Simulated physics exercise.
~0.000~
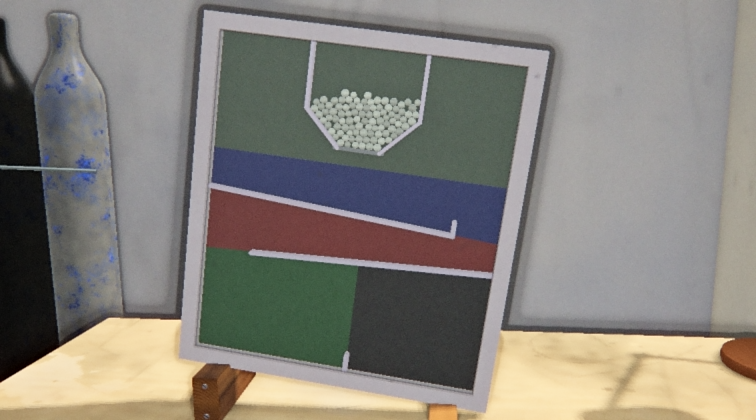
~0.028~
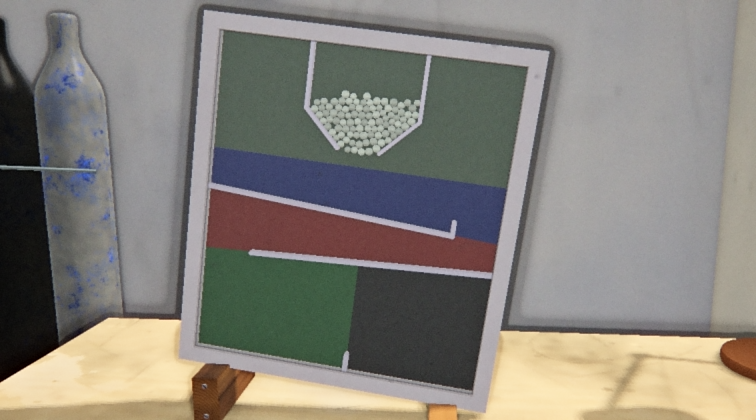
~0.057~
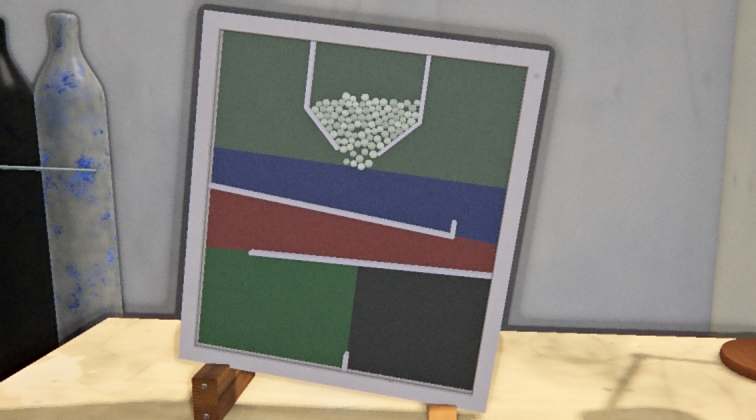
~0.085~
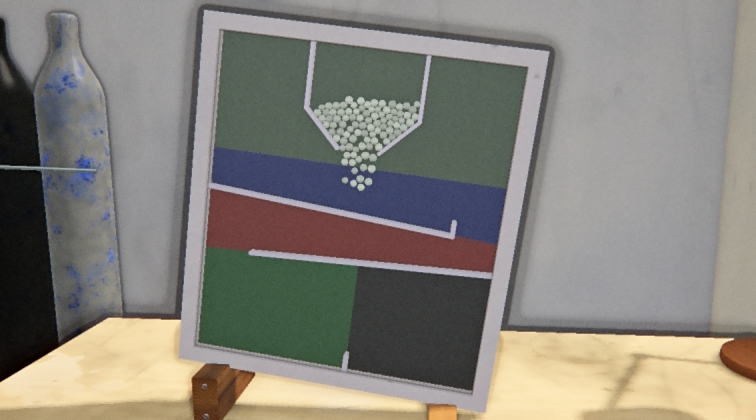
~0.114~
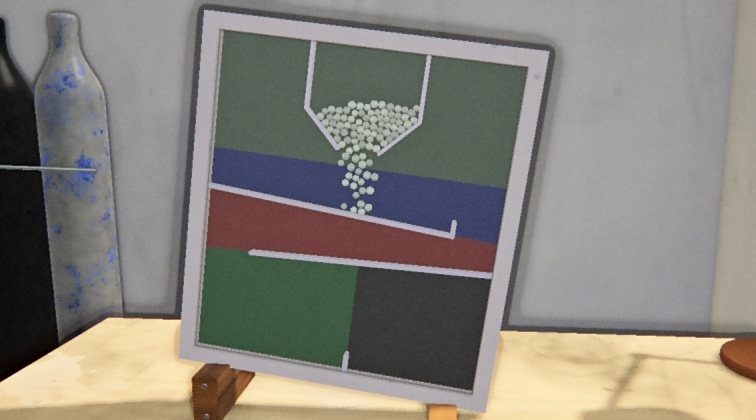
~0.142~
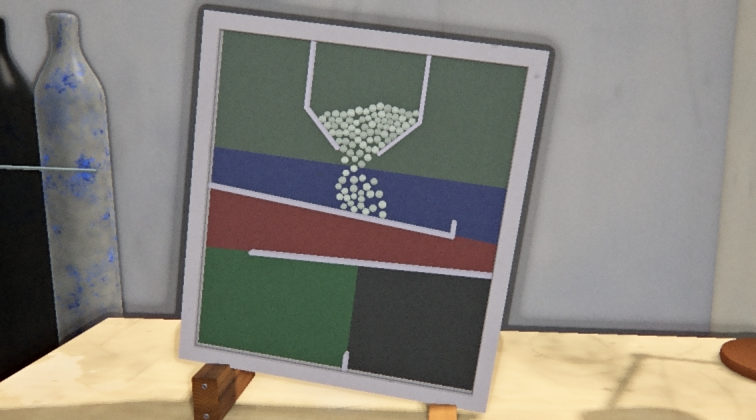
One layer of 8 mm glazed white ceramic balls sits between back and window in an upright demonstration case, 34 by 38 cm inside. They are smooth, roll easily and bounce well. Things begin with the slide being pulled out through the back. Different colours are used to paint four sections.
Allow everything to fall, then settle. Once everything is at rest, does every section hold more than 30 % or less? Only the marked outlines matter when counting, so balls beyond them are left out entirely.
Red section: Less than 30 %; blue section: More than 30 %; green section: Less than 30 %; black section: Less than 30 %.
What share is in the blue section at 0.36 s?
It works out at roughly 90 per cent.
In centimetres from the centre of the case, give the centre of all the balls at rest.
Right: About 3 cm; above: About 1 cm.
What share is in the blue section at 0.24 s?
I'd put it near 55 in a hundred.
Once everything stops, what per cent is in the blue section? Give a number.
Share at rest there: Approx. 90 %.
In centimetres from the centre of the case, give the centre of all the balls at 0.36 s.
About 2 cm right and 2 cm above.
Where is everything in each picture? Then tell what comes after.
The first frame shows tilted 8° clockwise; about 90 balls; balls centred (365, 121); red (331, 235), blue (363, 192), green (277, 306), black (417, 325); slide (335, 147) to (382, 154).
The second frame shows balls centred (364, 123); 2 out, bottom ball (361, 152).
The third frame shows balls centred (365, 125); 9 out, bottom ball (361, 166).
The fourth frame shows balls centred (365, 133); 15 out, bottom ball (361, 187).
The fifth frame shows balls centred (361, 137); 24 out, bottom ball (362, 212).
The sixth frame shows balls centred (363, 145); 32 out, bottom ball (383, 215); wall ends (454, 223), (252, 252), (346, 355), (314, 39) to (337, 148), (379, 154) to (430, 53).
By 0.24 s, the balls' middle is 2 cm right of and 5 cm above the centre; blue 55 %.
By 0.36 s, the balls' middle is 2 cm right of and 2 cm above the centre; blue 90 %.
By 0.59 s, the balls' middle is 3 cm right of and 1 cm above the centre; red 5 %, blue 95 %.
All still by 1.8 s, red 10 %, blue 90 %, green 0 %, black 0 %.
